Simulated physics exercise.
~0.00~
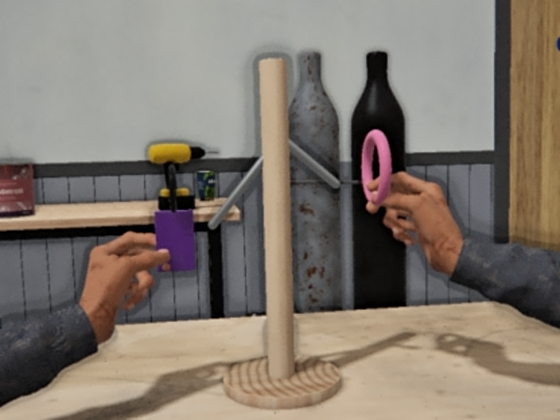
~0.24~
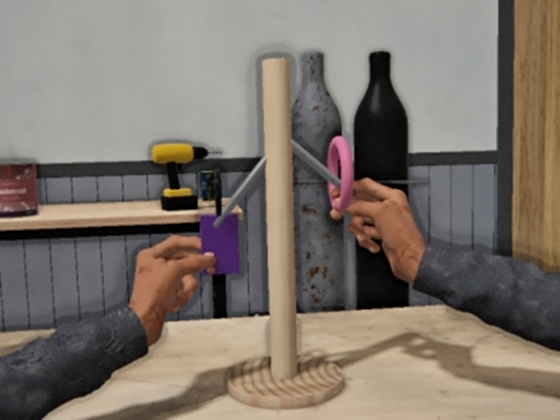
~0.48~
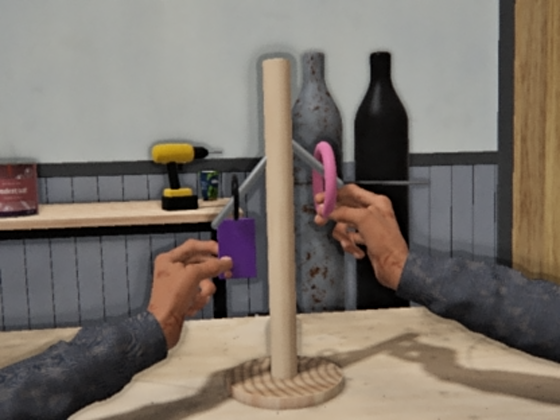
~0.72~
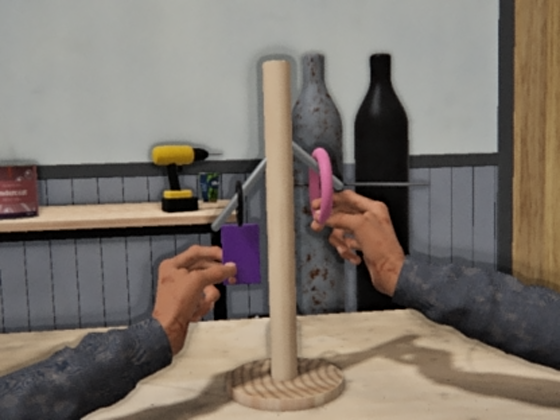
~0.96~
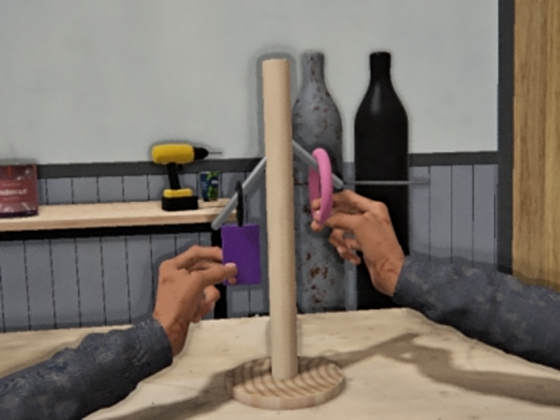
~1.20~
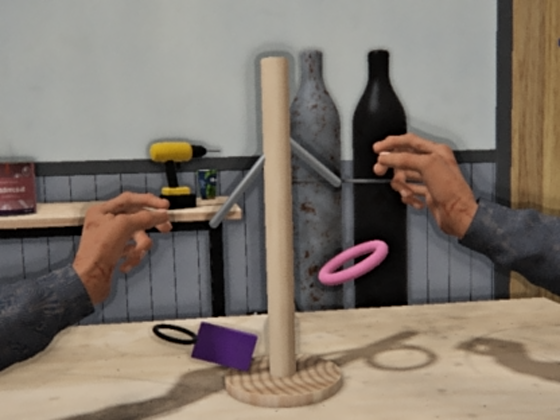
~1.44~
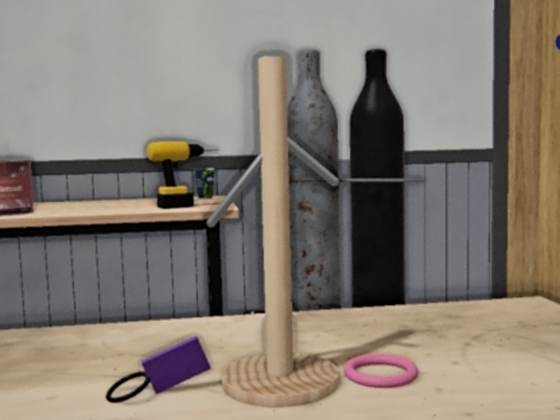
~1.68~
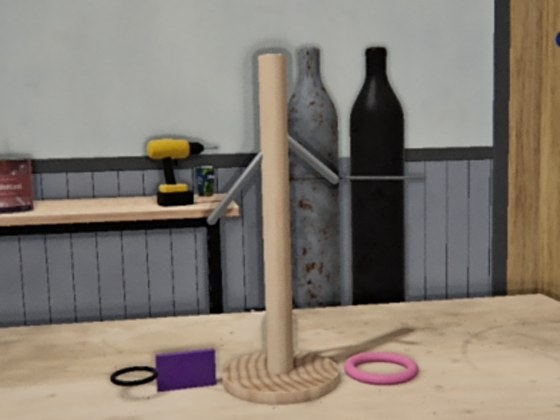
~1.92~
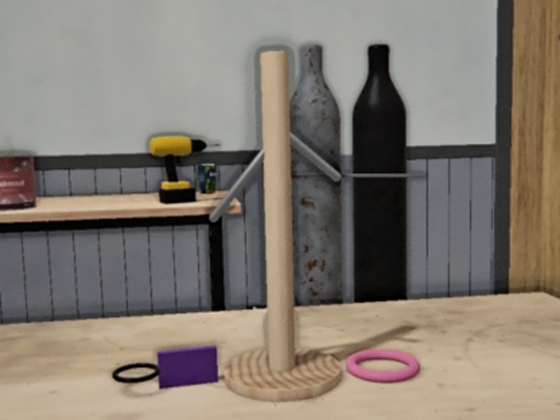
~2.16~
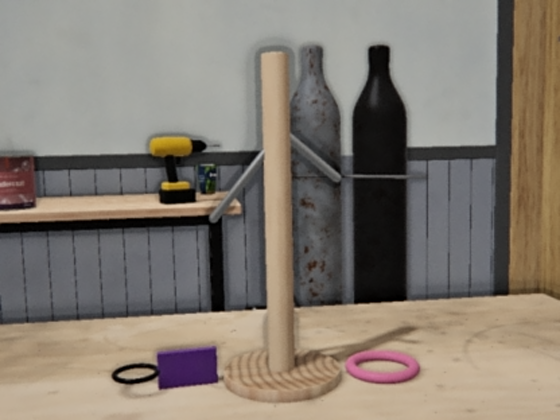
The footage shows two hands bringing a purple tag and a pink ring toward the sloping arms of a wooden peg stand, then letting go and withdrawing. Both objects fall and come to rest on the table, the tag left of the base and the ring right.
